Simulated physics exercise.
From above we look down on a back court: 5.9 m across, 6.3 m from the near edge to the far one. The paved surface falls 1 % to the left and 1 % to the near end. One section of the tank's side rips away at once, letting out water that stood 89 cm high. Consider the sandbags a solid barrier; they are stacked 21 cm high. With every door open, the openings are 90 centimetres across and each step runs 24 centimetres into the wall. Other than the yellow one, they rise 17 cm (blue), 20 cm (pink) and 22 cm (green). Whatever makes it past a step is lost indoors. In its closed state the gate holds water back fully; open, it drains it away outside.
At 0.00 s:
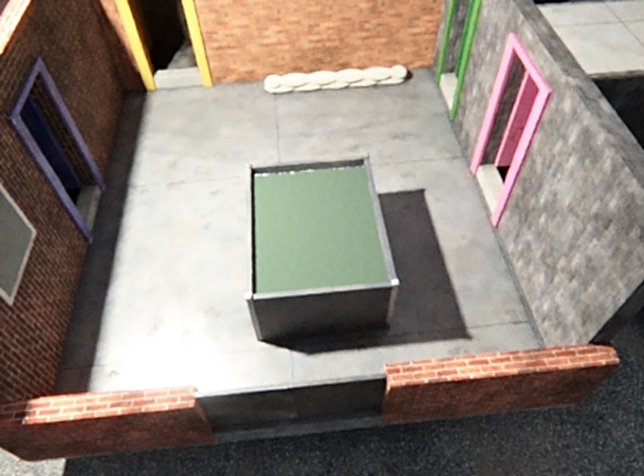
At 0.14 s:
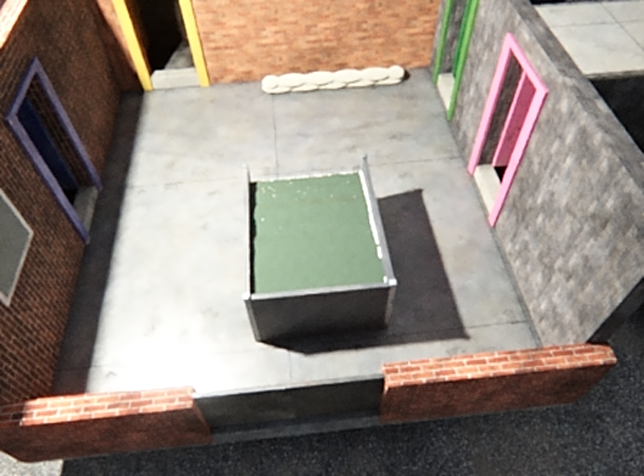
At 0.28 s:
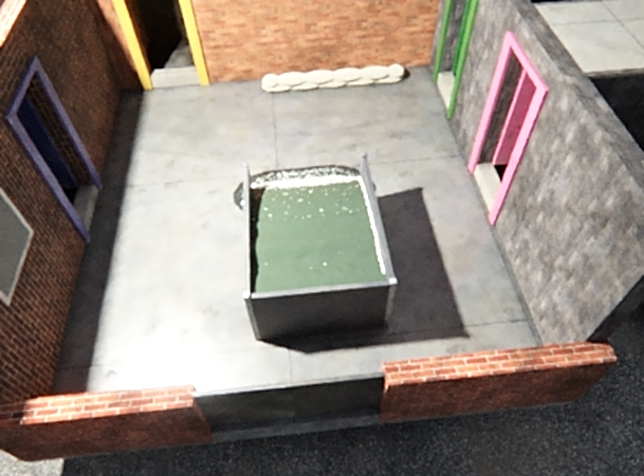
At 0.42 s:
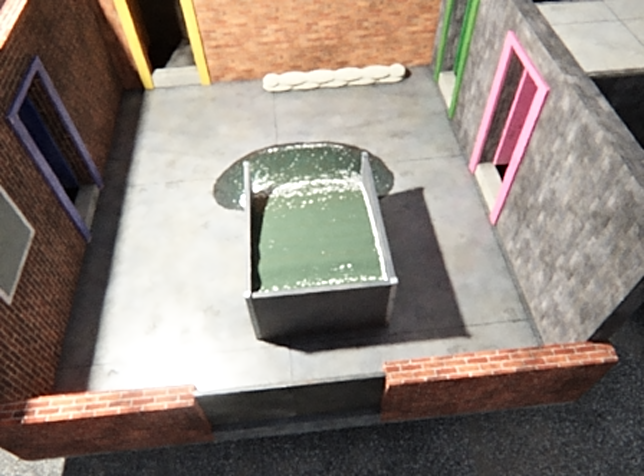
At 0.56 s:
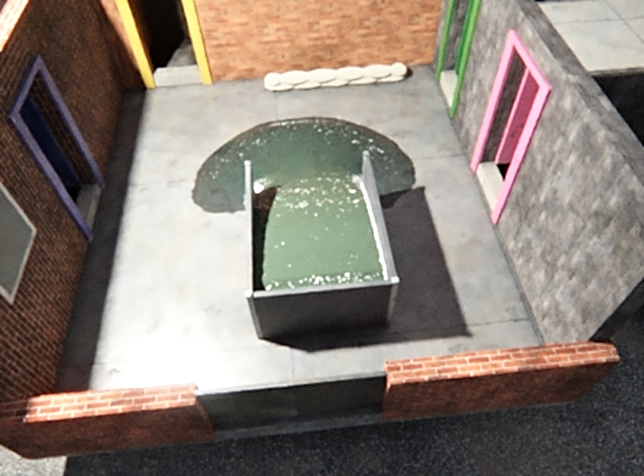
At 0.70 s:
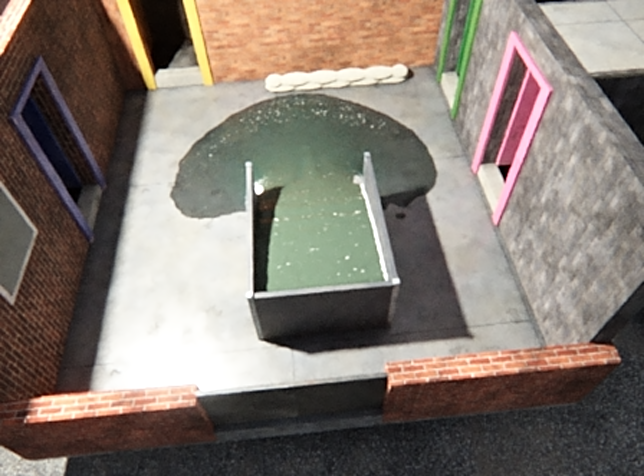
A paved back court, walled in brick and grey stone, is seen from above by a still camera. A dark-sided tank of green water stands in the middle, with white sandbags along the far wall, a purple doorway left, yellow and green ones at the back, and a pink one right. The tank's far side opens, and water pours out, spreading across the paving in a widening, foam-flecked fan.
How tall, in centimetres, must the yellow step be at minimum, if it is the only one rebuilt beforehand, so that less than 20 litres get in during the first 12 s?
It needs to be at least 19 cm tall.
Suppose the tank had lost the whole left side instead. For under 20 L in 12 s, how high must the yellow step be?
Minimum height: Approx. 18 cm.
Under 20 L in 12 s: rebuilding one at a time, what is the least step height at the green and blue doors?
You'd want some 25 cm at green and some 8.0 cm at blue.
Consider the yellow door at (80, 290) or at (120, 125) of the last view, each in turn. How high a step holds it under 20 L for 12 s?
10.5 and 23 cm.
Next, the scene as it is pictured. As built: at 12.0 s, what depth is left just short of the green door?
About 0.5 cm.
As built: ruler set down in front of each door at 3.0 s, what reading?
Centimetres: Blue = 2, yellow = 21, pink = 1, green = 27.
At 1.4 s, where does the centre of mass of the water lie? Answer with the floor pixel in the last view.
The water is centred near (307, 190).
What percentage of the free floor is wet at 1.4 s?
Some 45 per cent is wet.
After 1.4 s water covers 45 % of the floor, deepest (41 cm) near (290, 93); 16 cm at the yellow door, 0 litres in over its 22 cm step.
After 3.0 s water covers 50 % of the floor, deepest (40 cm) near (126, 96); 21 cm at the yellow door, 3 litres in over its 22 cm step.
After 12.0 s water covers 90 % of the floor, deepest (16 cm) near (223, 410); 4 cm at the yellow door, 8 litres in over its 22 cm step.
At the yellow door as built, the water arrived by 1.3 s and peaked near 24 cm at 2.2 s.
Run again over the same 12 s with other heights there, 29 litres in over 17.5 cm, 4 litres over 23.5 cm. The limit of 20 litres is kept from about 19 cm up.
